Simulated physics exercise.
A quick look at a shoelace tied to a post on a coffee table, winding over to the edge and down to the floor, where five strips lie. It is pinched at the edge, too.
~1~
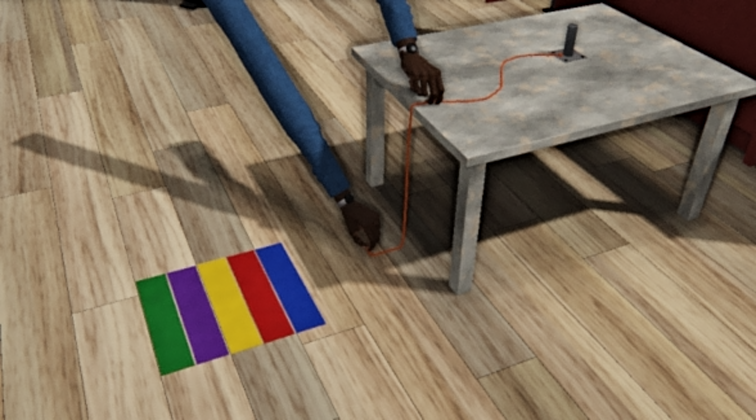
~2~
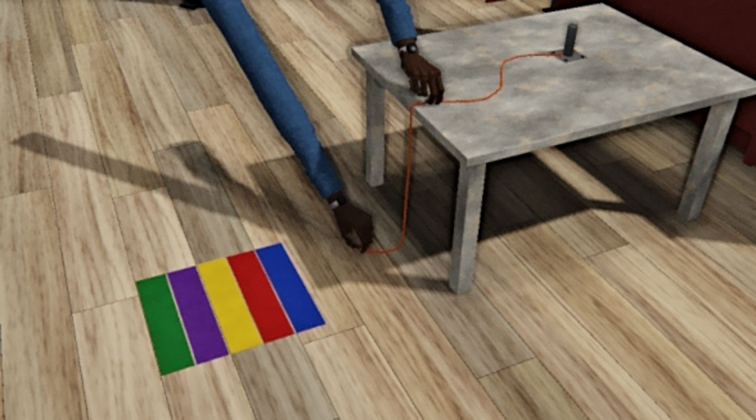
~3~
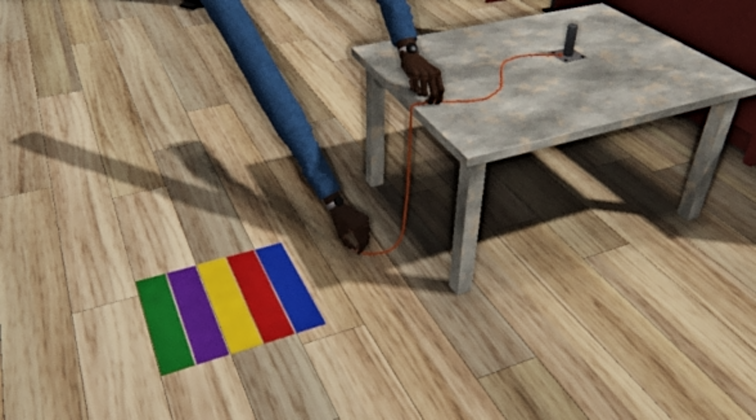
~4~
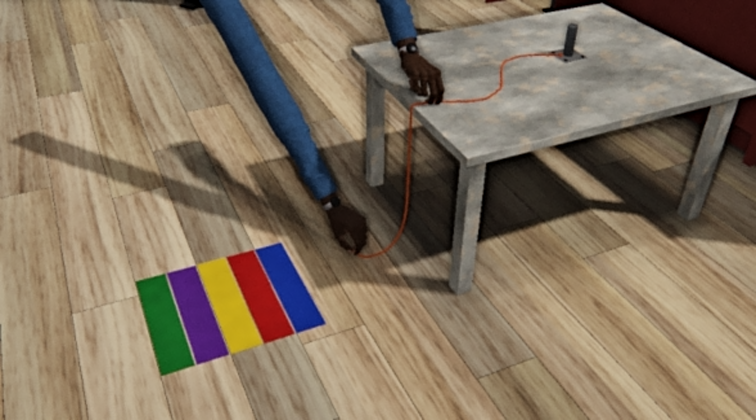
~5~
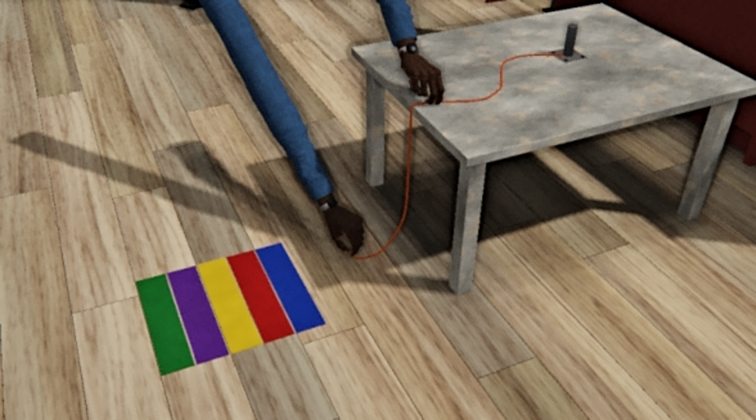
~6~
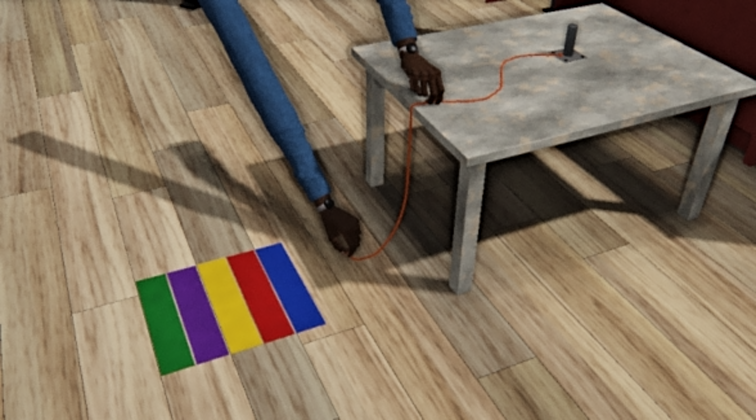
A hand near the floor drawing the loose end of an orange shoelace slightly left, another pinching it at the coffee table's edge.
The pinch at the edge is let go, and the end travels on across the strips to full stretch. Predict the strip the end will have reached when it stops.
I would say the yellow strip.
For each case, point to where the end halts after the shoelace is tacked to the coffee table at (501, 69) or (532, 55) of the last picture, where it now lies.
In that order: (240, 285) and (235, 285).
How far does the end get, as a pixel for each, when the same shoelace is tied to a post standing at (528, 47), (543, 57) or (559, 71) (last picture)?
Try by try: (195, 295), (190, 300) and (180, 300).
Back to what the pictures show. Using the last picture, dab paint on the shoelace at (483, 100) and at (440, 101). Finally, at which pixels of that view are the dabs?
First: (439, 96). Second: (404, 113).
Soon after, end near (275, 274); over blue.
Then, end near (244, 283); over red.
At full stretch, end near (224, 288); over yellow. Over yellow.
